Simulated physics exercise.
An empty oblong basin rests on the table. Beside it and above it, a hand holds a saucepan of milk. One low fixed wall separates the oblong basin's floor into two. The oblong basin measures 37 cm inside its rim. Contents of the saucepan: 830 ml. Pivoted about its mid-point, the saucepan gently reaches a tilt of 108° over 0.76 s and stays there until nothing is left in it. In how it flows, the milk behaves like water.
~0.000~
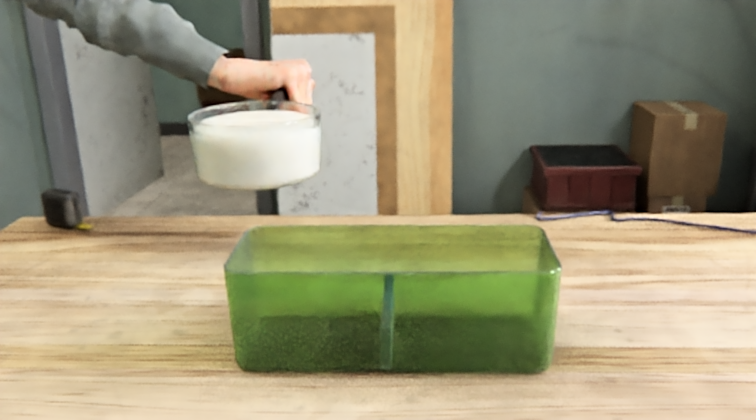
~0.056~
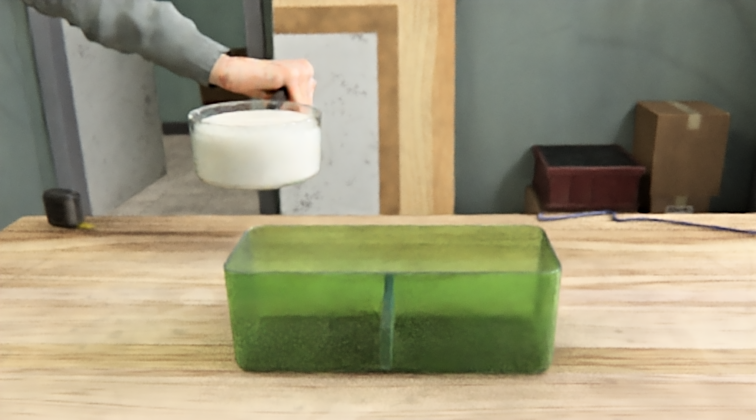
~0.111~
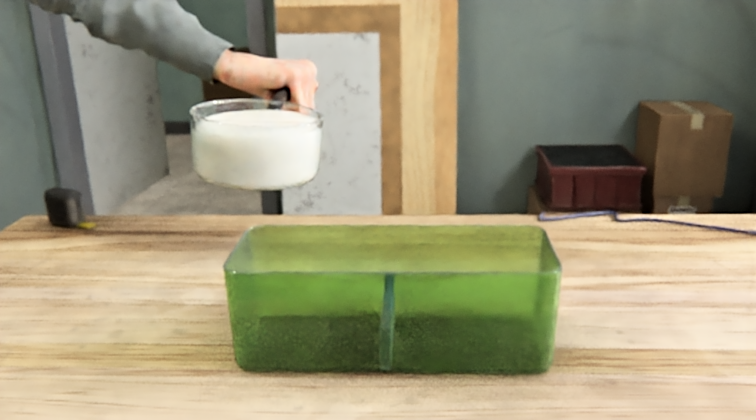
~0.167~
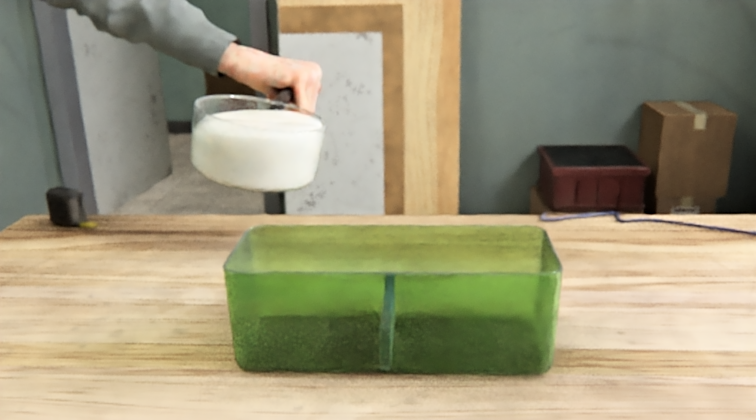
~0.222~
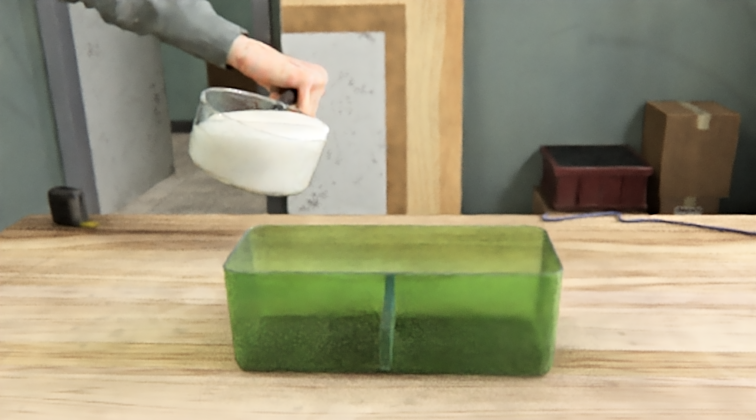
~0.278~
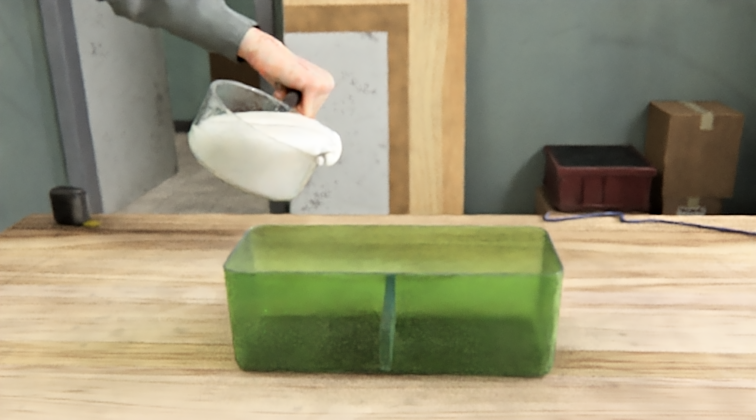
We see a hand holding a clear pan of milk above a green oblong basin on a wooden table; the hand gradually tilts the pan to the right, and the milk reaches the rim and begins to pass over its edge.
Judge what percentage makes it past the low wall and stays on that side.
Some 33 per cent makes it over and stays.
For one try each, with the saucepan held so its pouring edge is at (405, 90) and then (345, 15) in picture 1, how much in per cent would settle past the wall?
I'd expect close to 95 per cent and then close to 75 per cent.
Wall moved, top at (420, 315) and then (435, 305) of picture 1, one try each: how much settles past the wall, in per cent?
Some 20 in a hundred, then some 10 in a hundred.
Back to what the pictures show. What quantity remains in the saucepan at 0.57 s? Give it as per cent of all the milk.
Remaining: Near 22 % of the total.
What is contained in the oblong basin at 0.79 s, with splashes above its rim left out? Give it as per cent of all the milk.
It works out near 92 per cent.
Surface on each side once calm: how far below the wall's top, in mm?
Roughly 28 mm on the left side and roughly 42 mm on the right.
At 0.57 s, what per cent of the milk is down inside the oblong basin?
Around 42%.
By 0.57 s the tilt is 93° and 22 per cent is still to pour, 21 is left of the wall and 22 right of it.
By 0.79 s the tilt is 108° and 4 per cent is still to pour, 60 is left of the wall and 32 right of it.
By 1.01 s the tilt is 108° and 0 per cent is still to pour, 65 is left of the wall and 32 right of it.
By 1.26 s the tilt is 108° and 0 per cent is still to pour, 66 is left of the wall and 33 right of it.
At rest 66 per cent lies left of the wall, 33 right of it and 1 outside.
